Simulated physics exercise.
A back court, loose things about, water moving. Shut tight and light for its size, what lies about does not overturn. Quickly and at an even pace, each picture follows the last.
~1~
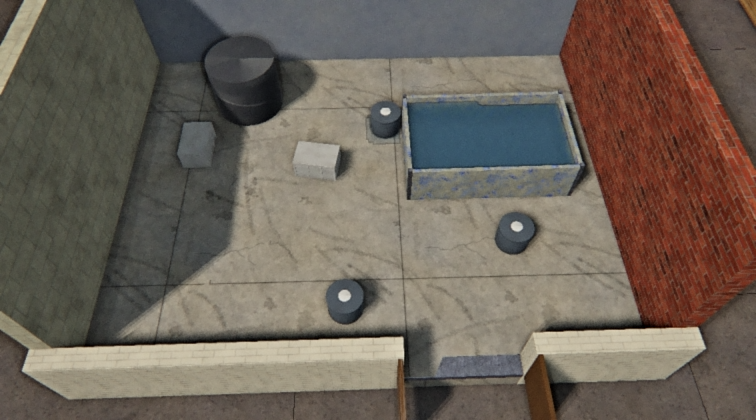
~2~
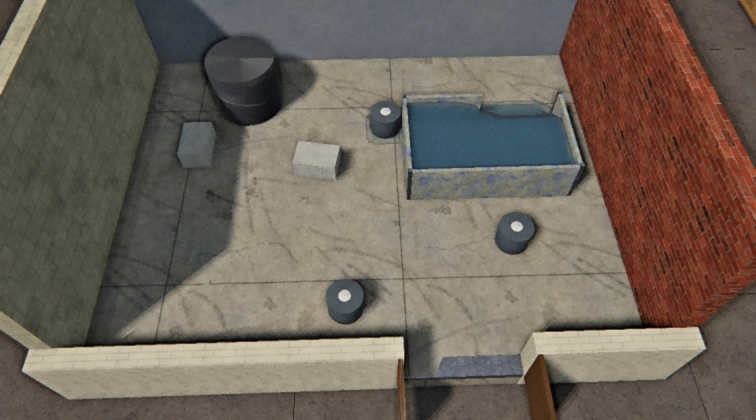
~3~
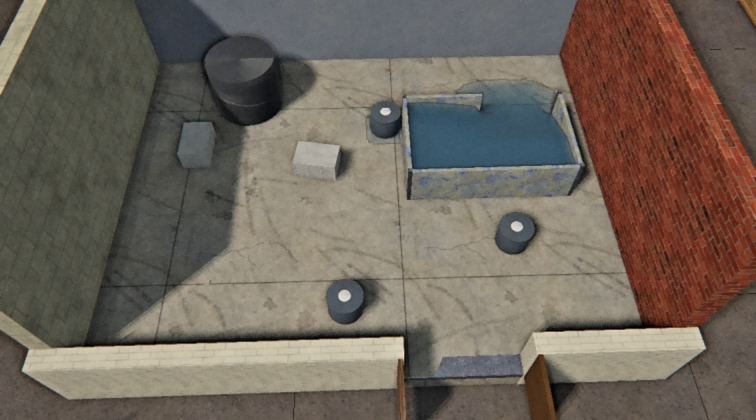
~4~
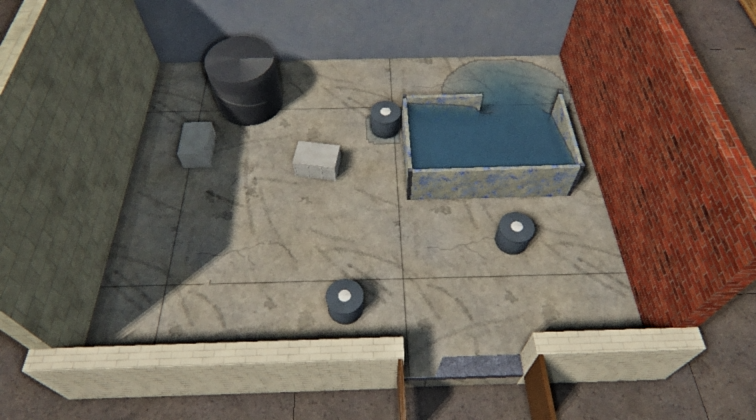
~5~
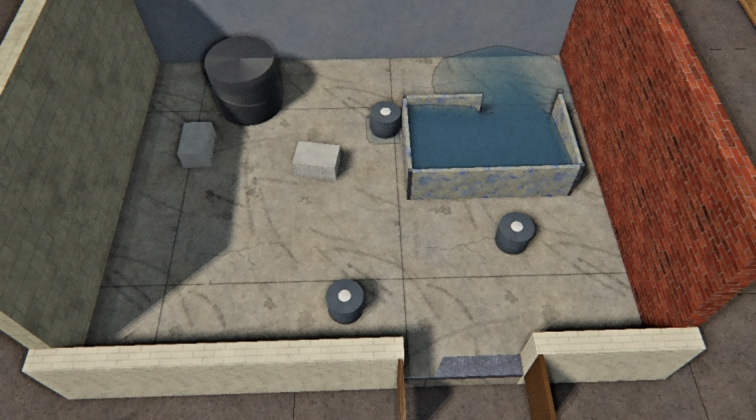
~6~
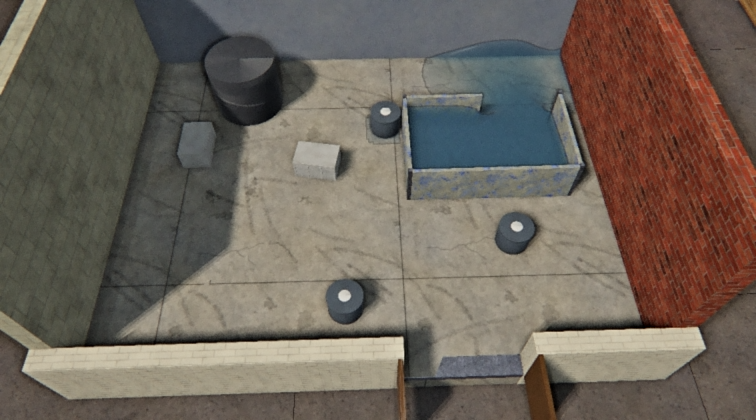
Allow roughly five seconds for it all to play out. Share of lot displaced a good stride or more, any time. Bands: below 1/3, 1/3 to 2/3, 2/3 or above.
The portion moved well away stays in the lowest third.
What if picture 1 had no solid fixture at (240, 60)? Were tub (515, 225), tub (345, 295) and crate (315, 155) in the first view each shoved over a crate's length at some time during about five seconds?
Taking them one at a time: The first remained nearby, the second remained nearby, the third remained nearby.
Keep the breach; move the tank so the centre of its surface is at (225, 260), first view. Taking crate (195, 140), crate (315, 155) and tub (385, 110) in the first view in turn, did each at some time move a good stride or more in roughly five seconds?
In turn: Moved that far, yes, shifted that much.
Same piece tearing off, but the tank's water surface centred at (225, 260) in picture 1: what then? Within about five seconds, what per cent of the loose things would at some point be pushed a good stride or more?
Roughly 60 per cent.
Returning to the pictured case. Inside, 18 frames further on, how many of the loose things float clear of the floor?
So that is 0.
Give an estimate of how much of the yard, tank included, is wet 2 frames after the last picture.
My estimate is about 20 per cent.
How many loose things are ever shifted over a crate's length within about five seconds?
That comes out at 0.
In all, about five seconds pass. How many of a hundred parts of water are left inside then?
Roughly 100 in a hundred.
A moment on, 0 of 5 are well off their spots; 0 afloat.
Next, 0 of 5 are well off their spots; 0 afloat.
Later, 0 of 5 are well off their spots; 0 afloat.
In the end, 0 of 5 are well off their spots, and 0 have been at some point; 0 afloat.
